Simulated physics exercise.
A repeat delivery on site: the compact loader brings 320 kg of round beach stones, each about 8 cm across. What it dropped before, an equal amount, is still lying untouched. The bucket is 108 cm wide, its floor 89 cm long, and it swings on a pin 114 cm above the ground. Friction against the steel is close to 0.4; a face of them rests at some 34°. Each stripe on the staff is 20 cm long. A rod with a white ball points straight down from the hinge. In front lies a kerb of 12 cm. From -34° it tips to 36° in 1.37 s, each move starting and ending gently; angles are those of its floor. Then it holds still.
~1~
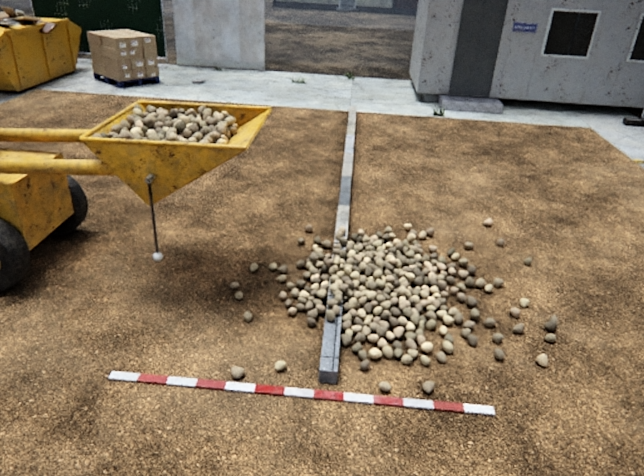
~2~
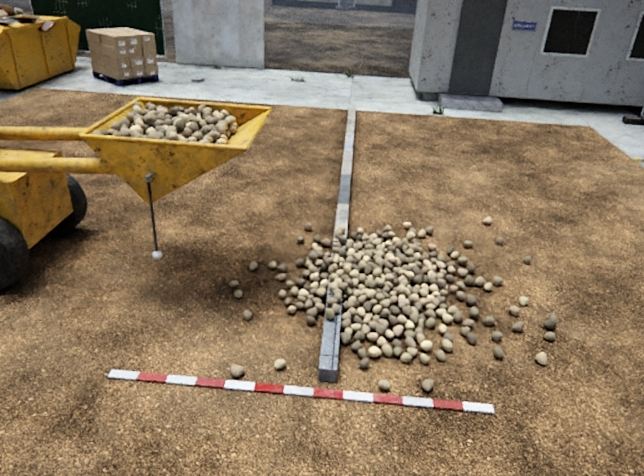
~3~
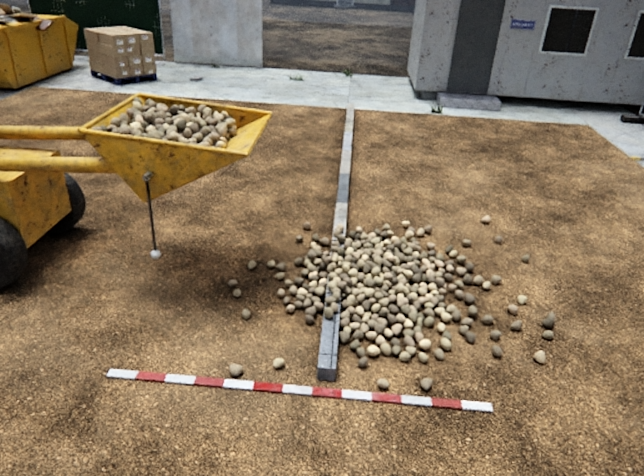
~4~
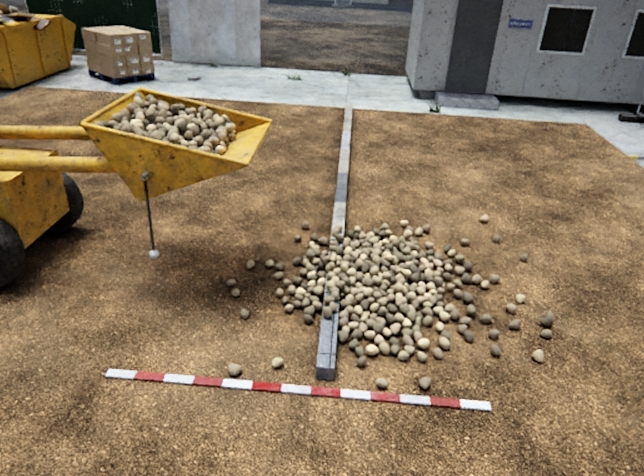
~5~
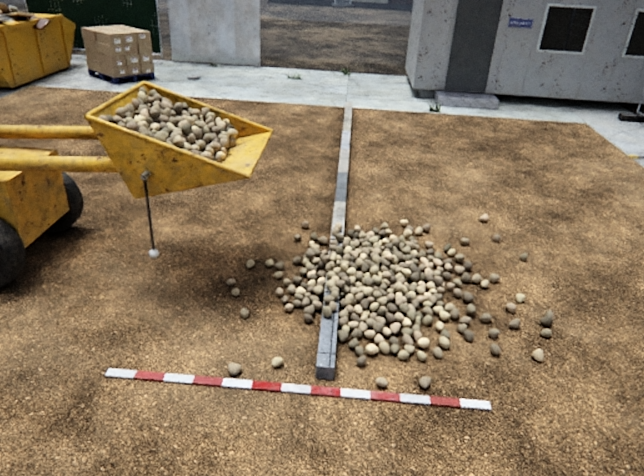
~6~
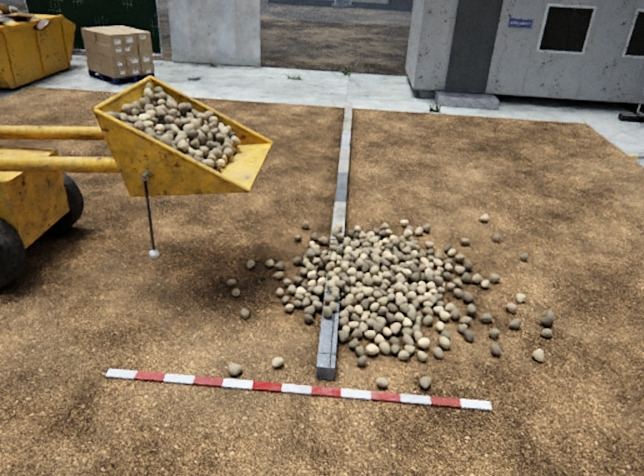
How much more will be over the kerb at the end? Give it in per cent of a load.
Roughly 1 per cent of a load more.
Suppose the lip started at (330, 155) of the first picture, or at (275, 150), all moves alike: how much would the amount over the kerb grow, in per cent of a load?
Near 55 per cent from the first place, 10 from the second.
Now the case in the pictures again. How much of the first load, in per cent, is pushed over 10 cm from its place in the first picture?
Roughly 5 per cent of them.
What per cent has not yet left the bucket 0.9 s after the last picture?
It holds some 50 per cent.
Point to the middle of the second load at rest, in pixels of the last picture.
Their middle is at about (285, 267).
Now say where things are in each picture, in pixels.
Lip at (246, 148), floor tilted -34°, highest stones at (170, 115). The earlier load is highest near (356, 273), 19 cm above ground level, 18 % on this side of the kerb, 82 % over the kerb, in the first frame.
The bucket is at -33°, its lip at (247, 149); the top of the load is at (161, 113), in the second frame.
Lip at (247, 155), floor tilted -29°, highest stones at (149, 112), in the third frame.
The bucket is at -23°, its lip at (248, 165); the top of the load is at (142, 106), in the fourth frame.
The bucket is at -15°, its lip at (250, 177); the top of the load is at (146, 100), in the fifth frame.
Lip at (250, 191), floor tilted -7°, highest stones at (152, 98), in the sixth frame.
Then, 0.4 s after the last picture the floor is at 25°; in per cent of one load, 100 in the bucket, 18 on this side of the kerb, 82 over the kerb; the foremost stones are at (523, 286).
Then, 0.9 s after the last picture the floor is at 36°; in per cent of one load, 50 in the bucket, 68 on this side of the kerb, 82 over the kerb; the foremost stones are at (523, 286).
Then, 1.2 s after the last picture the floor is at 36°; in per cent of one load, 10 in the bucket, 108 on this side of the kerb, 82 over the kerb; the foremost stones are at (523, 286).
Then, 3.9 s after the last picture the floor is at 36°; in per cent of one load, 0 in the bucket, 117 on this side of the kerb, 83 over the kerb; the foremost stones are at (523, 286). Net gain over the kerb, 1.
